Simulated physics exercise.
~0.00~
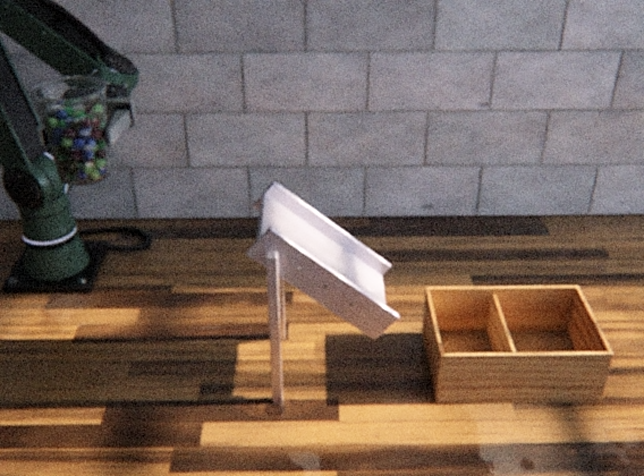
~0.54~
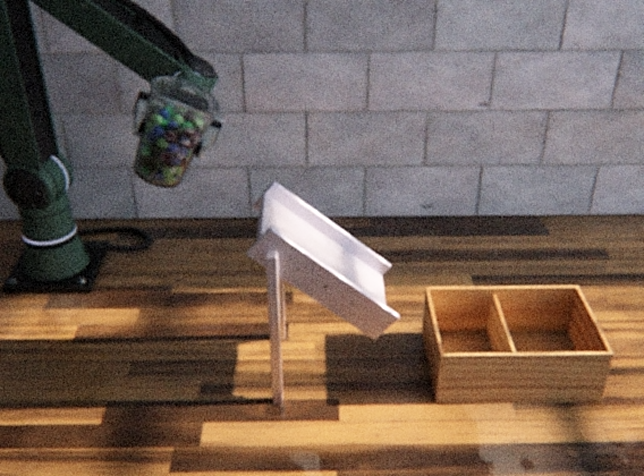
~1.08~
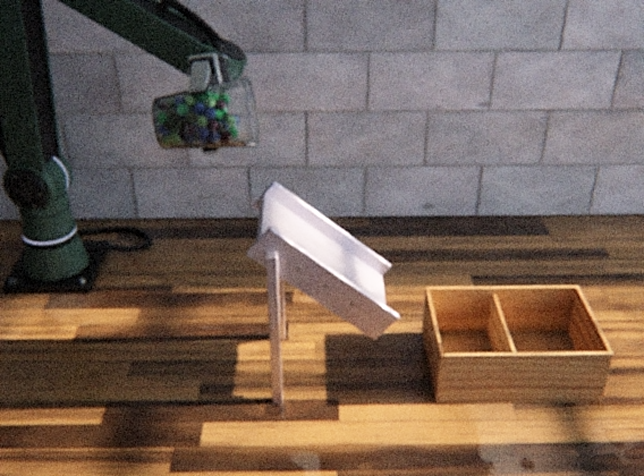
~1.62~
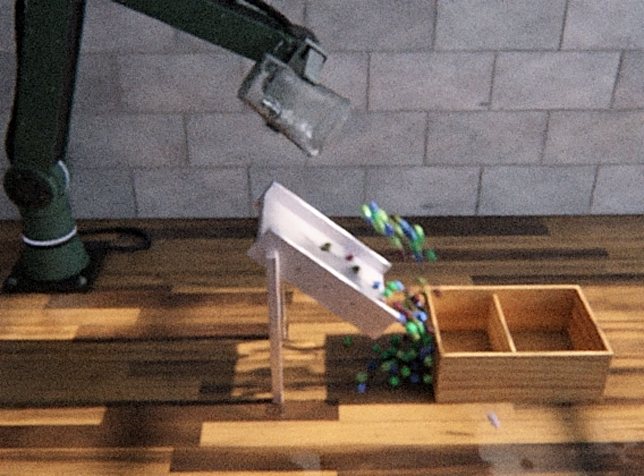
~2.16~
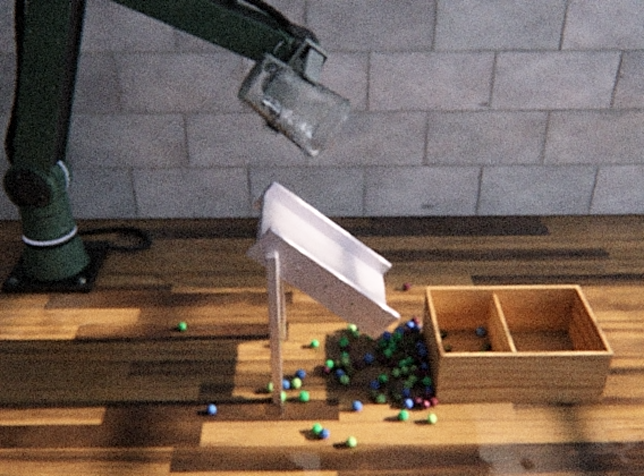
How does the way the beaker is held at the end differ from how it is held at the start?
At the start the arm holds the beaker upright with the sweets inside, and at the end it holds the beaker upside down and emptied.
